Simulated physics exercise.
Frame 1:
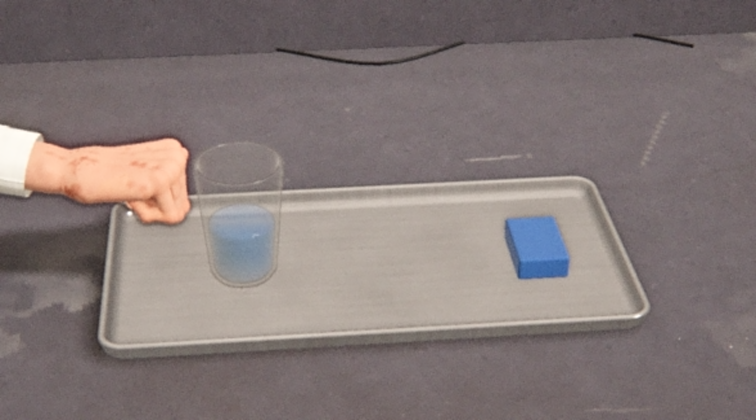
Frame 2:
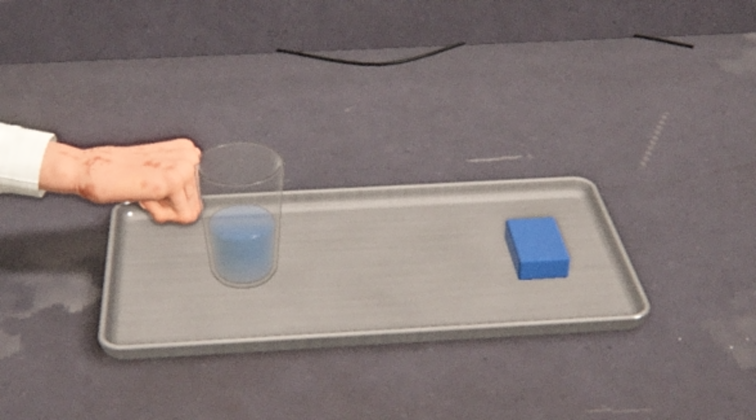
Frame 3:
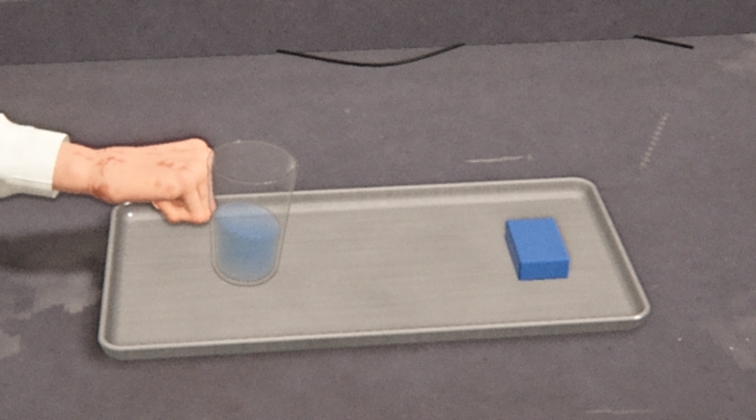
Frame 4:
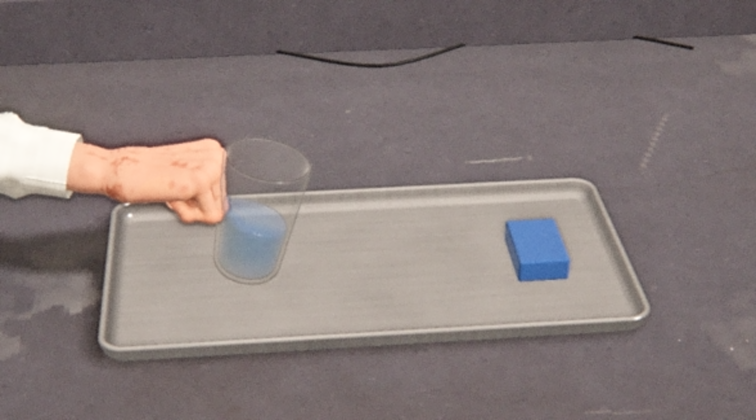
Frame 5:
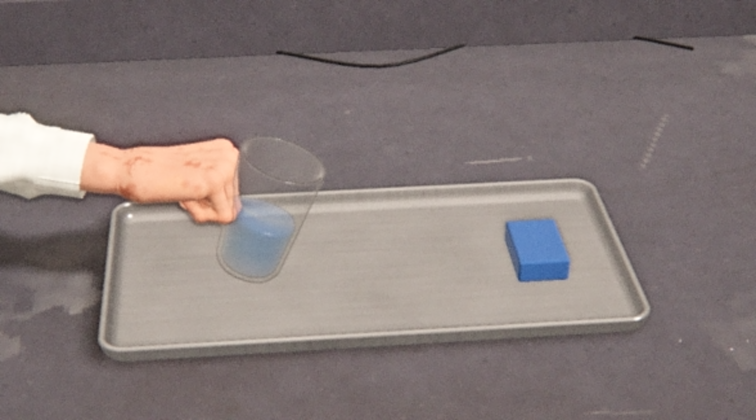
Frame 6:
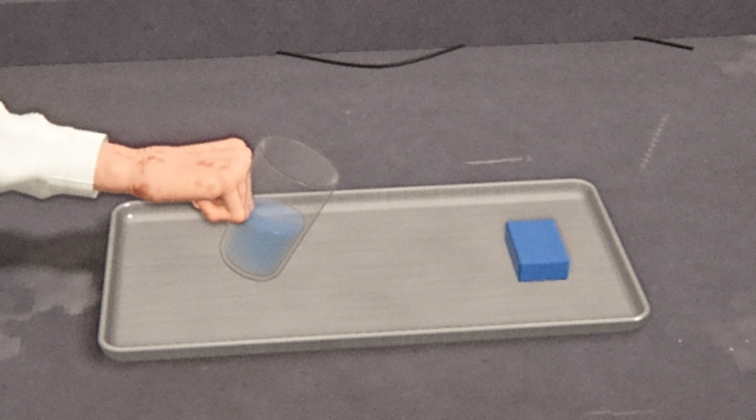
A hand's knuckles met a tall clear glass of blue water on a gray tray and pushed it, so it leaned steadily to the right, while a blue block farther along stayed still.
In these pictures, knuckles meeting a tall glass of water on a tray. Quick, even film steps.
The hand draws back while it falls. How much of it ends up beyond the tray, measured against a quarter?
Less than a quarter ends up beyond the tray.
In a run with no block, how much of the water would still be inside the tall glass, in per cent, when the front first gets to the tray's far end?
Tall glass content at that instant: ~ 45 per cent.
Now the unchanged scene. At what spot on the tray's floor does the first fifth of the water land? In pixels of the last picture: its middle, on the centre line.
Roughly the pixel (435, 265) on the tray.
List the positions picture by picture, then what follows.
It leans 0°; its right rim is at (281, 162); the water meets the walls at (207, 218) and (275, 216); the tray's far rim is at (618, 242); a block is fixed to the tray further along, in the first picture.
It leans 0°; its right rim is at (281, 163); the water meets the walls at (207, 219) and (276, 216), in the second picture.
It leans 6°; its right rim is at (295, 165); the water meets the walls at (215, 208) and (278, 217), in the third picture.
It leans 13°; its right rim is at (309, 168); the water meets the walls at (223, 197) and (287, 220), in the fourth picture.
It leans 19°; its right rim is at (323, 172); the water meets the walls at (233, 195) and (296, 217), in the fifth picture.
It leans 26°; its right rim is at (337, 177); the water meets the walls at (235, 212) and (307, 215), in the sixth picture.
A moment on, the tall glass is falling and 100 per cent is in the glass, 0 on the tray and 0 above or beyond its rim.
Next, the tall glass lies on its side and 86 per cent is in the glass, 5 on the tray and 9 above or beyond its rim.
Then the tall glass lies on its side and 42 per cent is in the glass, 52 on the tray and 7 above or beyond its rim.
Later the tall glass lies on its side and 20 per cent is in the glass, 75 on the tray and 5 above or beyond its rim.
In the end 95 per cent is held by tray and glass, 5 is off the tray.
